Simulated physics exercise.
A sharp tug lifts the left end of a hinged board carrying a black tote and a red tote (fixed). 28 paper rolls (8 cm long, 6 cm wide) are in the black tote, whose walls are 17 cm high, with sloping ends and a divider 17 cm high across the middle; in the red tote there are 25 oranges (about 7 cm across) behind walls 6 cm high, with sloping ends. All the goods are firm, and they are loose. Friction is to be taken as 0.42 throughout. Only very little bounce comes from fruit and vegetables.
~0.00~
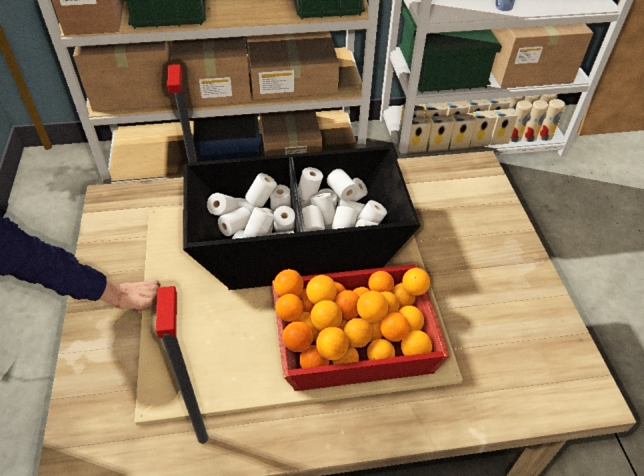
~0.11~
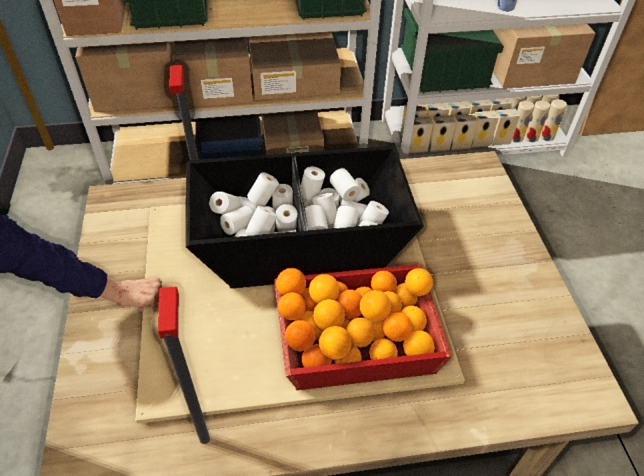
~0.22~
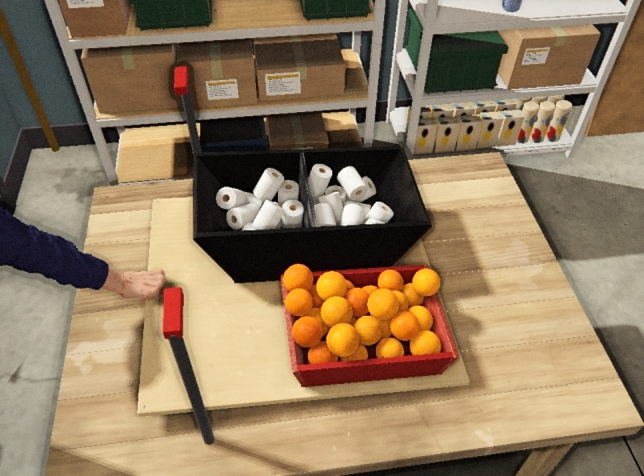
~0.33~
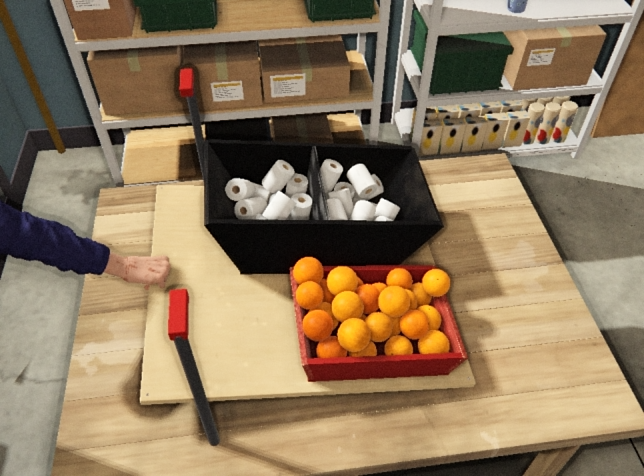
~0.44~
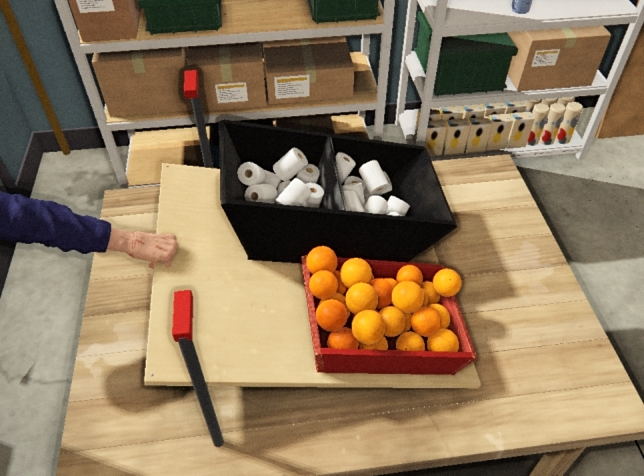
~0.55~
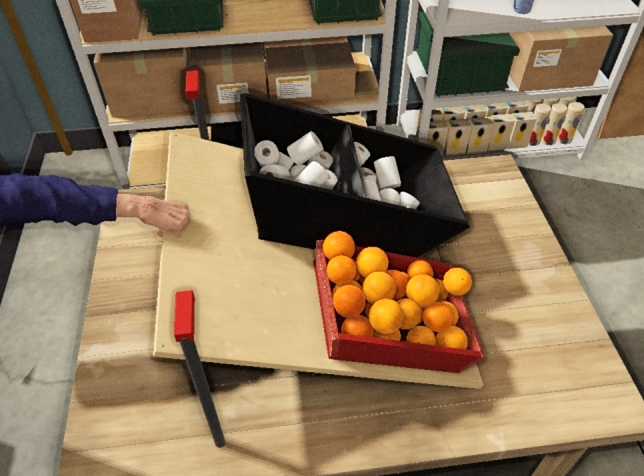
The clip shows a hand at the left raising the left end of a board on a wooden table, tilting it steadily rightward, while a divided black tote of white paper rolls and a red tote of oranges tilt with it.
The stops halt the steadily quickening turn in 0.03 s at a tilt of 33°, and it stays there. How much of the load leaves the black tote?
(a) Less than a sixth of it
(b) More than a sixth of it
Answer: A.
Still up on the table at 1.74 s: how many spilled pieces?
The count is about 8.
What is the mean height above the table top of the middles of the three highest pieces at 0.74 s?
Close to 38 cm, on average.
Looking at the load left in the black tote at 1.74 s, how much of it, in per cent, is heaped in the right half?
About 50%.
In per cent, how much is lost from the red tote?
I'd put the red tote at some 30 per cent.
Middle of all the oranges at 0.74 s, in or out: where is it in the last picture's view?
Centre approx. (420, 291).
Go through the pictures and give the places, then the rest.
In the first frame (we follow the rim corner now nearest the camera), black tote at (187, 245); red tote at (289, 373); tilt 0°; nothing out yet.
The second frame shows black tote at (190, 243); red tote at (291, 372); tilt 1°.
The third frame shows black tote at (197, 235); red tote at (298, 368); tilt 4°.
The fourth frame shows black tote at (209, 221); red tote at (308, 361); tilt 8°.
The fifth frame shows black tote at (226, 201); red tote at (321, 351); tilt 15°.
The sixth frame shows black tote at (251, 173); red tote at (339, 336); tilt 23°; nothing out yet.
After 0.64 s, it hits the stops.
After 0.74 s, tilt 33°; 0 of 28 out of the black tote and 0 of 25 out of the red tote.
After 0.88 s, tilt 33°; 0 of 28 out of the black tote and 2 of 25 out of the red tote.
After 1.14 s, tilt 33°; 0 of 28 out of the black tote and 6 of 25 out of the red tote.
When it is over (at 1.74 s), 0 of 28 out of the black tote and 8 of 25 out of the red tote. Asked share, 0 of 28, 0 per cent.
